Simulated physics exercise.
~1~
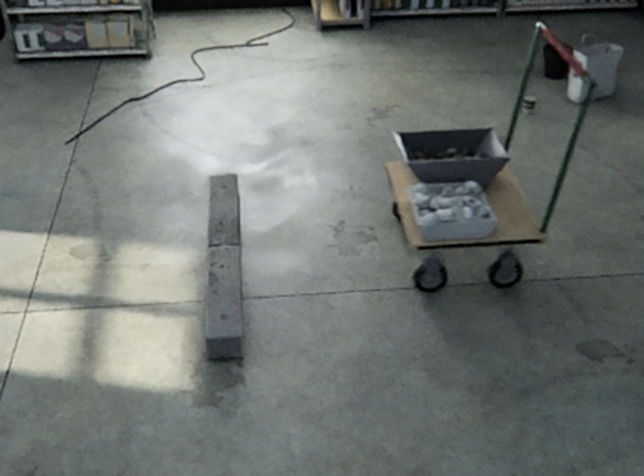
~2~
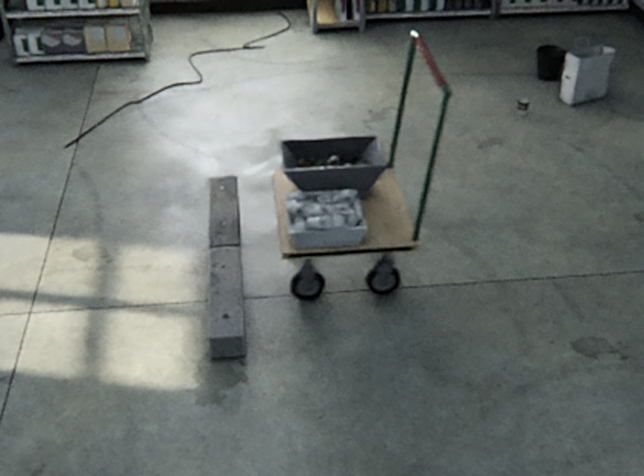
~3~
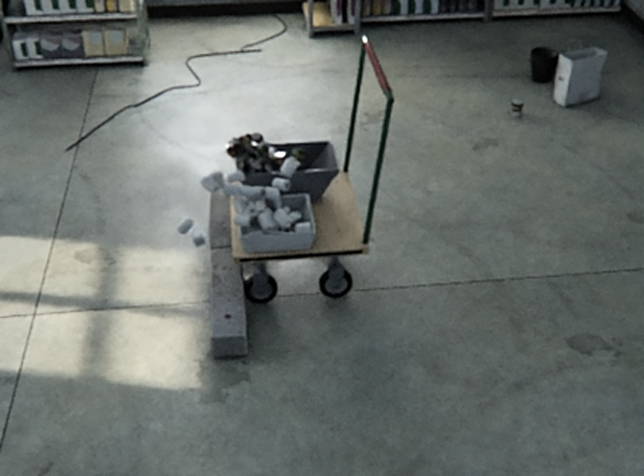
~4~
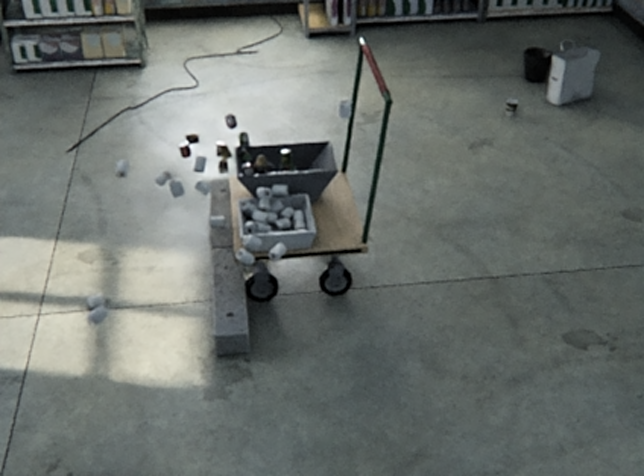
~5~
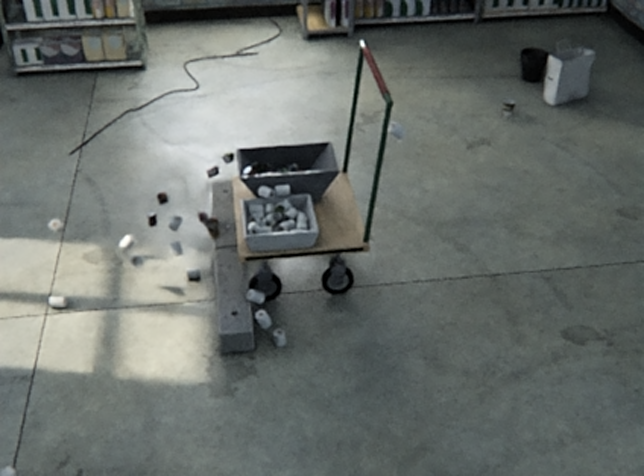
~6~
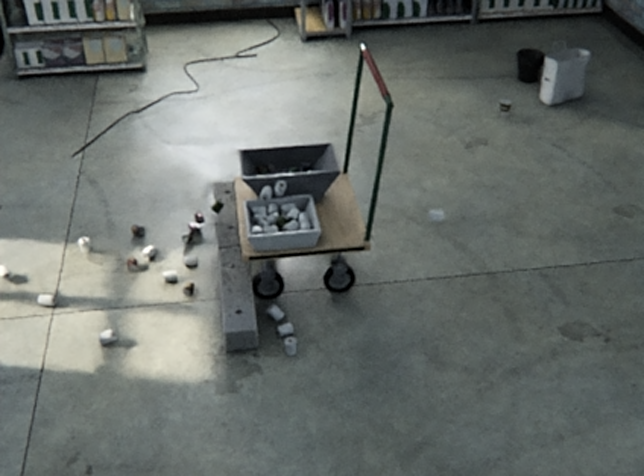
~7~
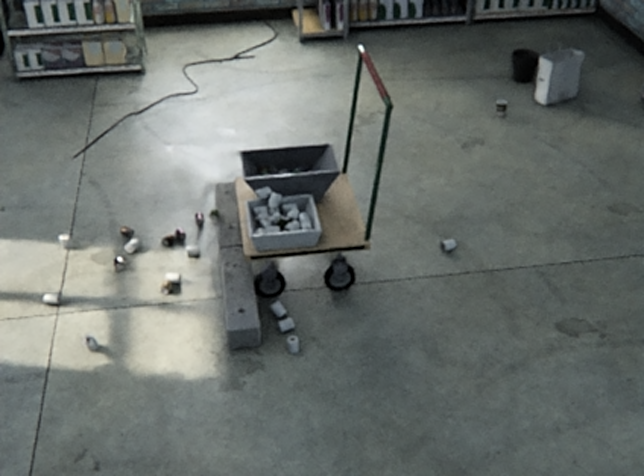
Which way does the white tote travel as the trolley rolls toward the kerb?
The white tote travels to the left, riding on the trolley until it stops at the kerb.
